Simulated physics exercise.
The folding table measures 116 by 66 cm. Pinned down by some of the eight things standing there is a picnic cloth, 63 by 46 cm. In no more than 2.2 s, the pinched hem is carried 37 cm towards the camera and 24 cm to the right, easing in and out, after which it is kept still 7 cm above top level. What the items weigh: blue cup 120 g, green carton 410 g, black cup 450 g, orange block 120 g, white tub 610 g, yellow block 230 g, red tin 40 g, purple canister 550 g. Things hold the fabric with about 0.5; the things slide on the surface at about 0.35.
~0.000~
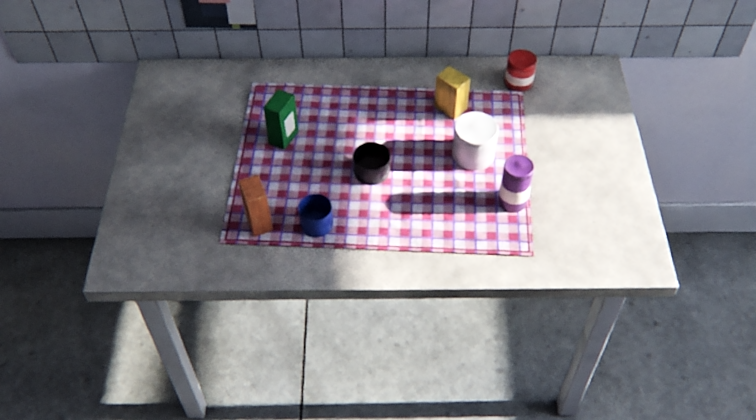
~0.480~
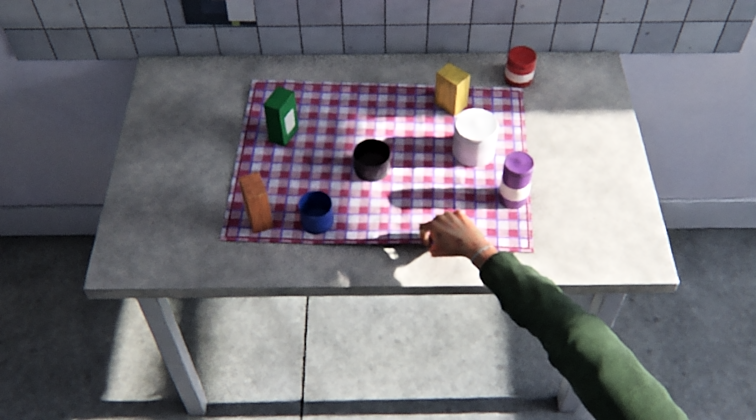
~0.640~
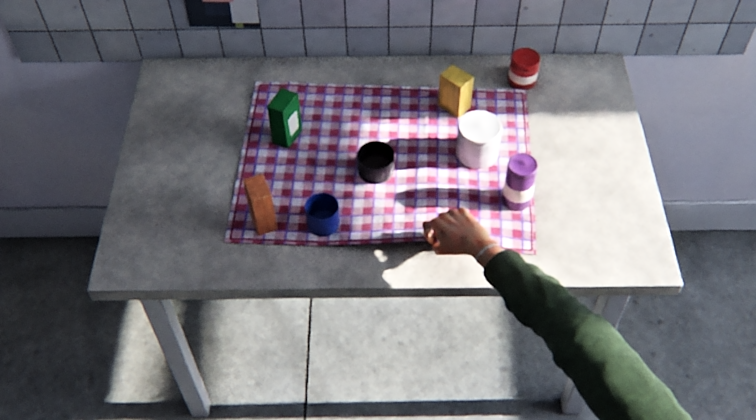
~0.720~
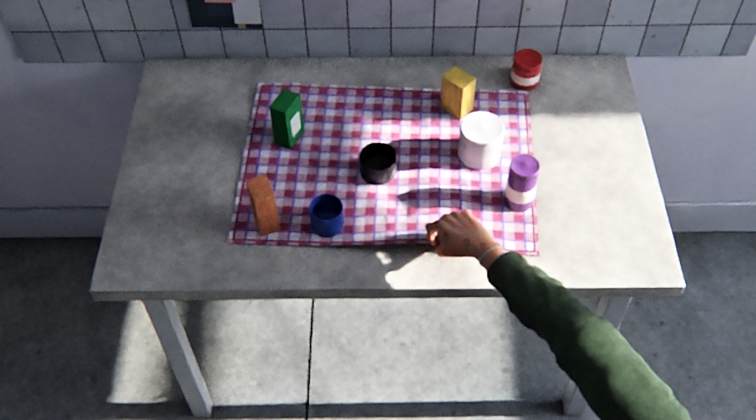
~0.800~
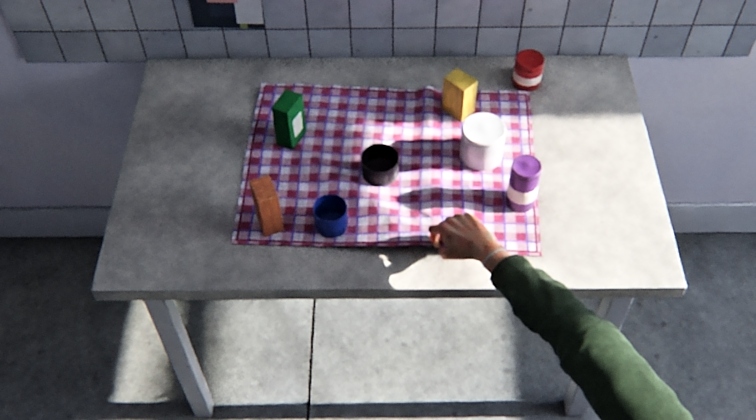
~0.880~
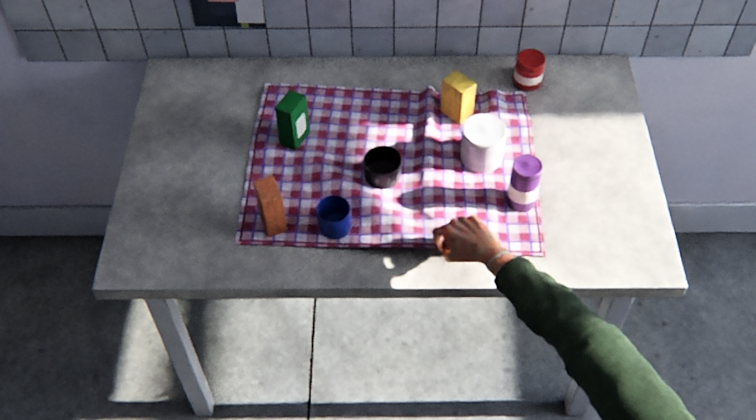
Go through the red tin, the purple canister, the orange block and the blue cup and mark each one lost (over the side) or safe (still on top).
Marks: Red tin safe, purple canister lost, orange block lost, blue cup lost.
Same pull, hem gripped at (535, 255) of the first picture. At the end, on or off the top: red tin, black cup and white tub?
If so, red tin is still on top, black cup comes off and white tub comes off.
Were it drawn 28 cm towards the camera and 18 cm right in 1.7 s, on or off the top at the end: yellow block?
In that case the yellow block holds on.
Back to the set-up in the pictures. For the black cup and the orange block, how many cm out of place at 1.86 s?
Black cup 30 cm, orange block off the top.
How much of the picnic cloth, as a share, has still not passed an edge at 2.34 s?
I'd say close to 20 per cent of it.
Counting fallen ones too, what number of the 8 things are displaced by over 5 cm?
My count is 7.
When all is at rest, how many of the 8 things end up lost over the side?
6 in all.
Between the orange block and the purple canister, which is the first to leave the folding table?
First: Orange.
At 1.4 s, 100 % of the picnic cloth is still over the top; blue cup 13 cm off its start, orange block 12 cm off its start, purple canister 7 cm off its start.
At 1.9 s, 70 % of the picnic cloth is still over the top; orange block over the edge, blue cup over the edge, purple canister 20 cm off its start.
At 2.3 s, 20 % of the picnic cloth is still over the top; orange block over the edge, purple canister over the edge, blue cup over the edge.
At 2.8 s, 0 % of the picnic cloth is still over the top; orange block over the edge, purple canister over the edge, blue cup over the edge.
At 4.4 s, 0 % of the picnic cloth is still over the top; orange block over the edge, purple canister over the edge, blue cup over the edge, red tin 0 cm off its start at (531, 58).
